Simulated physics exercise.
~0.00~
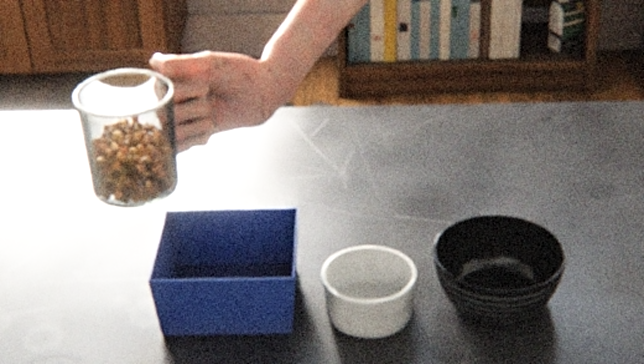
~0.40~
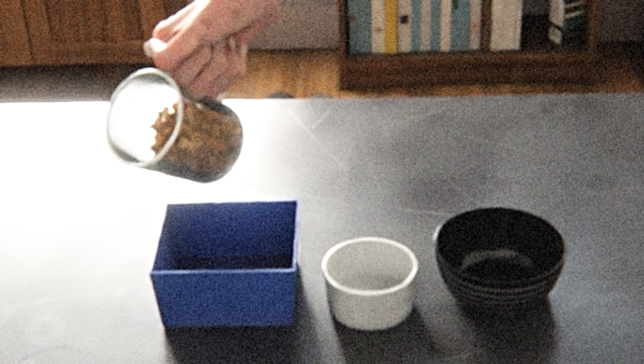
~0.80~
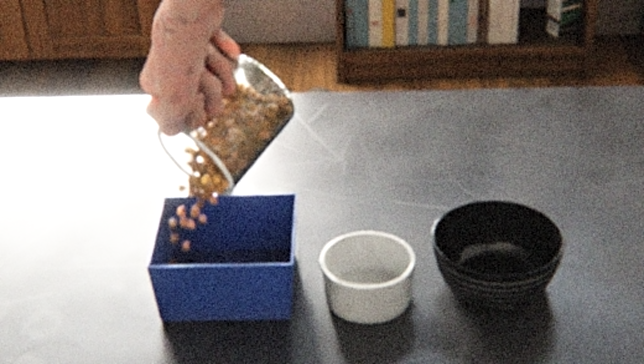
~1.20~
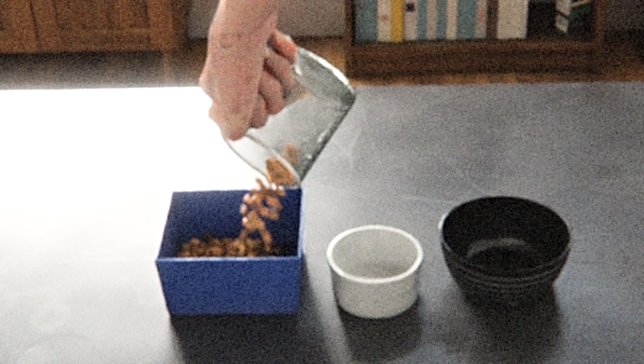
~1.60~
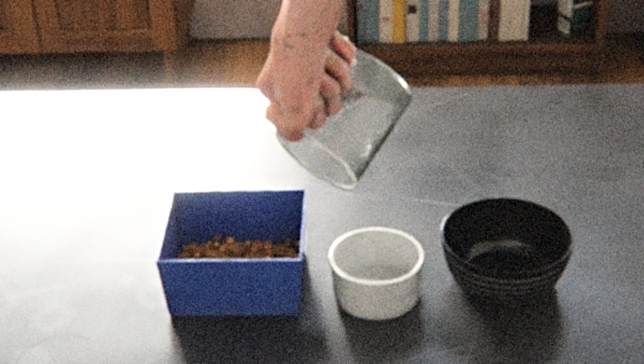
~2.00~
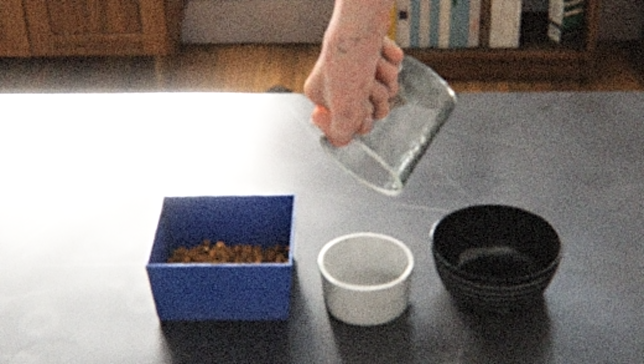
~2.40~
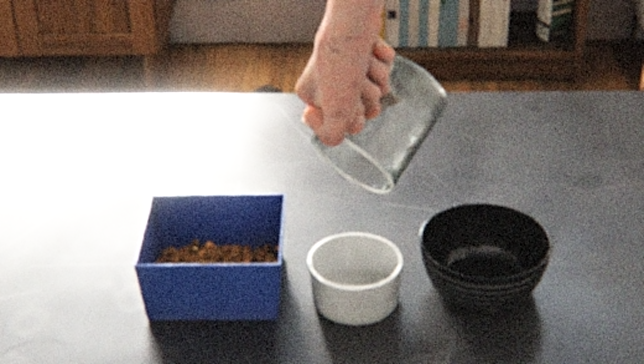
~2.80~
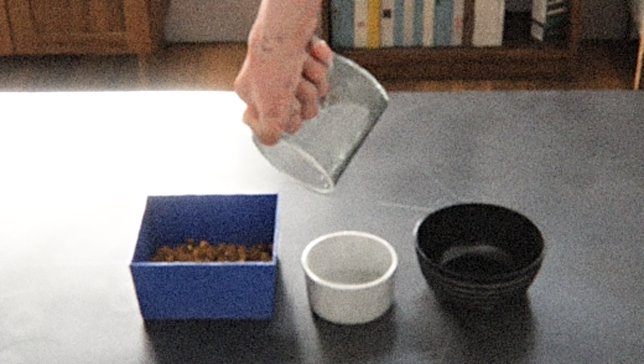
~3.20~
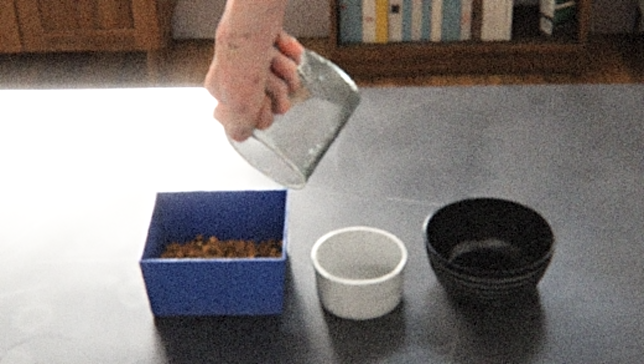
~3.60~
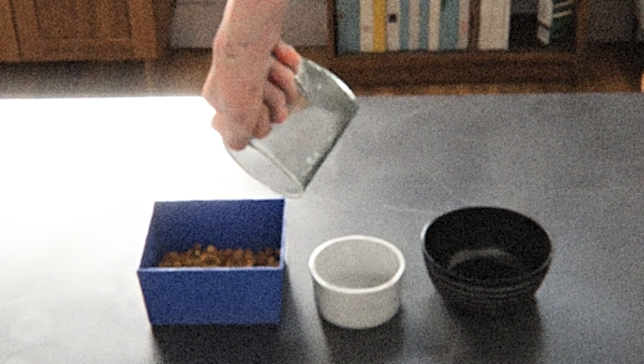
A hand pours roasted chickpeas from a clear cup into a blue tin, emptying it.
